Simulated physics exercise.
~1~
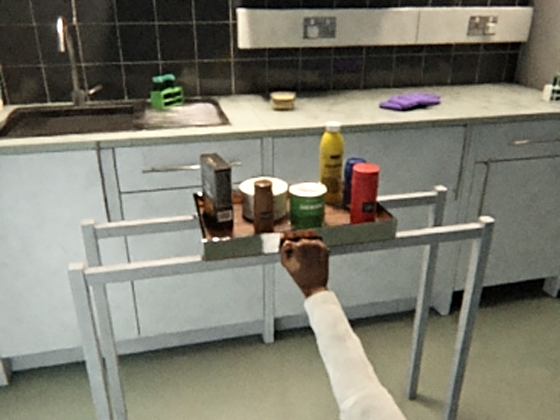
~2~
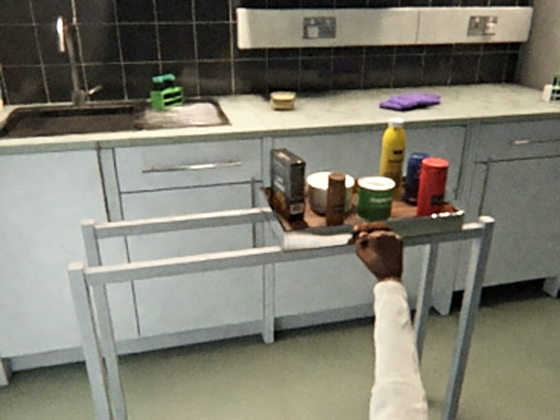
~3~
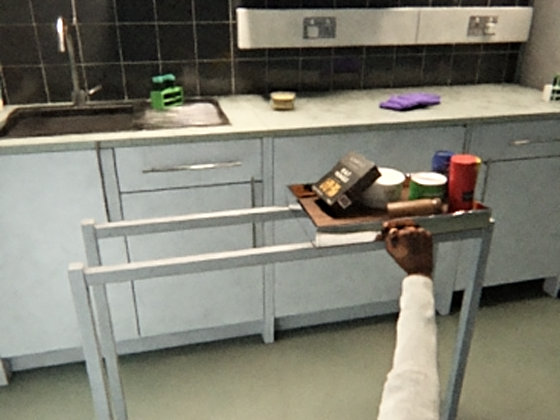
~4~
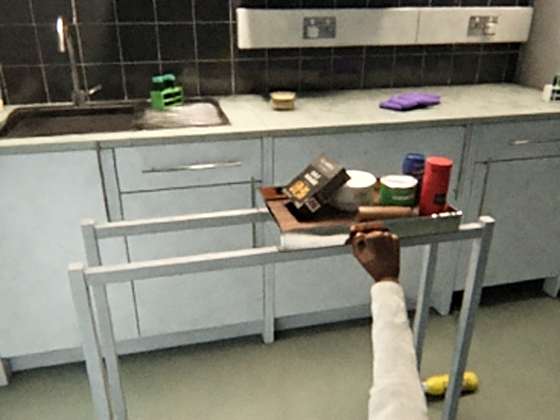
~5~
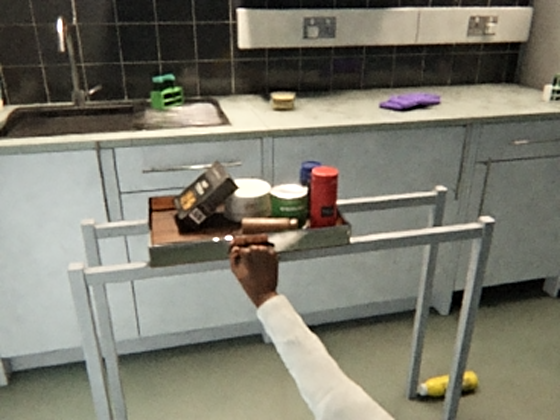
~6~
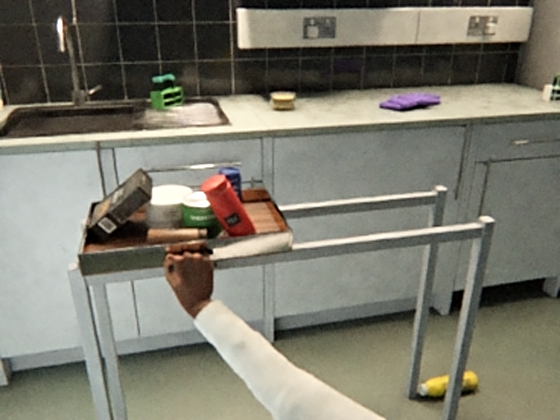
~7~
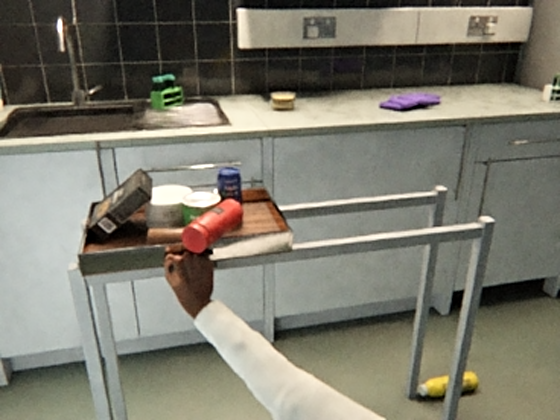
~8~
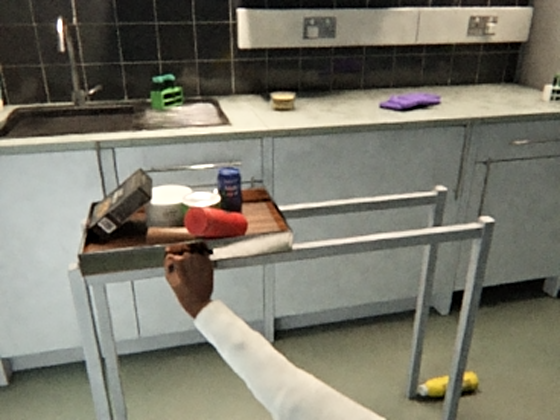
A hand slid a loaded tray right along metal rails, tipping a black packet and brown shaker and sending a yellow bottle to the floor, then pulled it far left, where a red jar toppled and stayed lying on the tray.
